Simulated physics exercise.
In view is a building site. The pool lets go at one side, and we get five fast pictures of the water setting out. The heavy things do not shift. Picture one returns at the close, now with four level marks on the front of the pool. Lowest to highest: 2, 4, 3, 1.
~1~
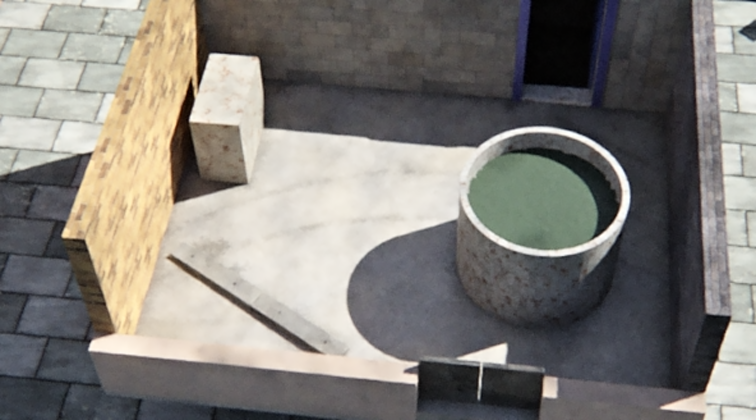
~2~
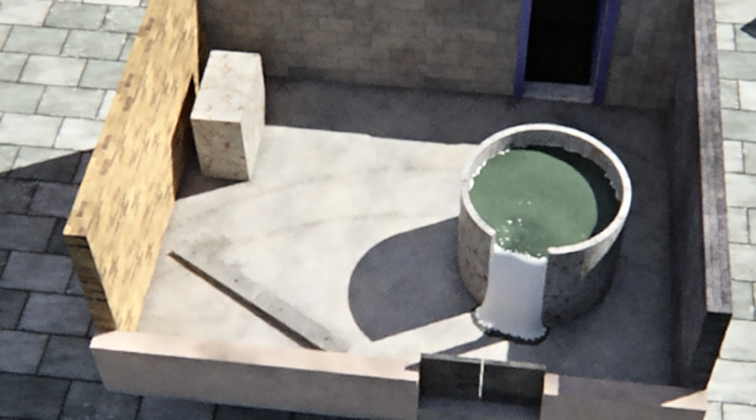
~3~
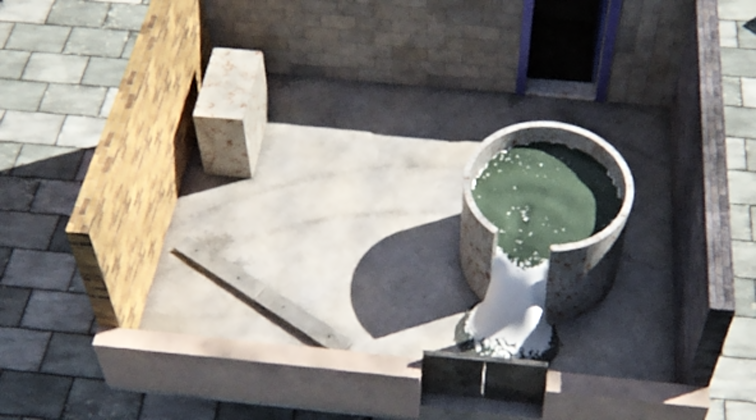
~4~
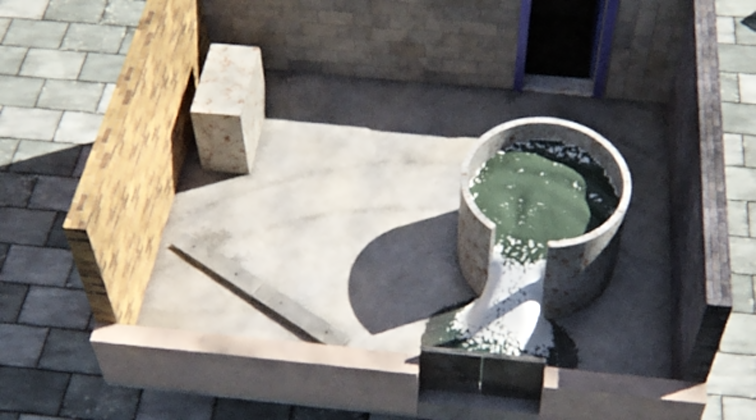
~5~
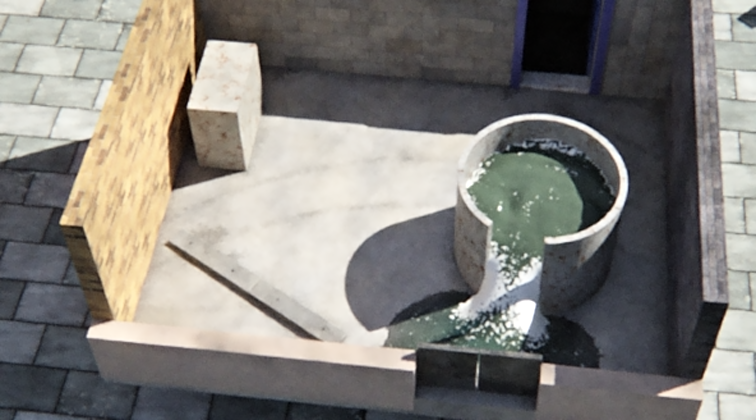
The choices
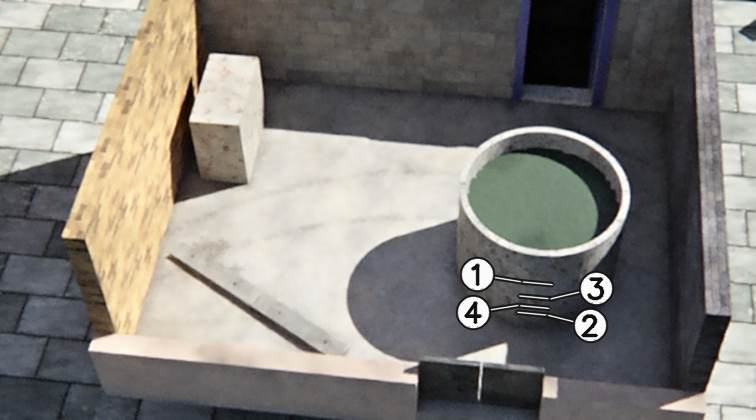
Green water rests in a round stone pool inside a walled building site, then pours through a gap in the pool's front side, foaming as it reaches the ground by the shut gate and spreads left along the low front wall.
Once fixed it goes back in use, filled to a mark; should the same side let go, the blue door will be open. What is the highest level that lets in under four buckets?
Take 1.
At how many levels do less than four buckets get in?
All of them.
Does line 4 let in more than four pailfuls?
No, not at all.
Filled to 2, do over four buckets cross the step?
No.
On the marked copy, 1 at (536, 283); 2 at (532, 313); 3 at (534, 297); 4 at (533, 306); from the bottom up 2, 4, 3, 1.
For line 1, a bucket or two gets in.
For line 2, nothing gets over.
For line 3, nothing gets over.
For line 4, nothing gets over.
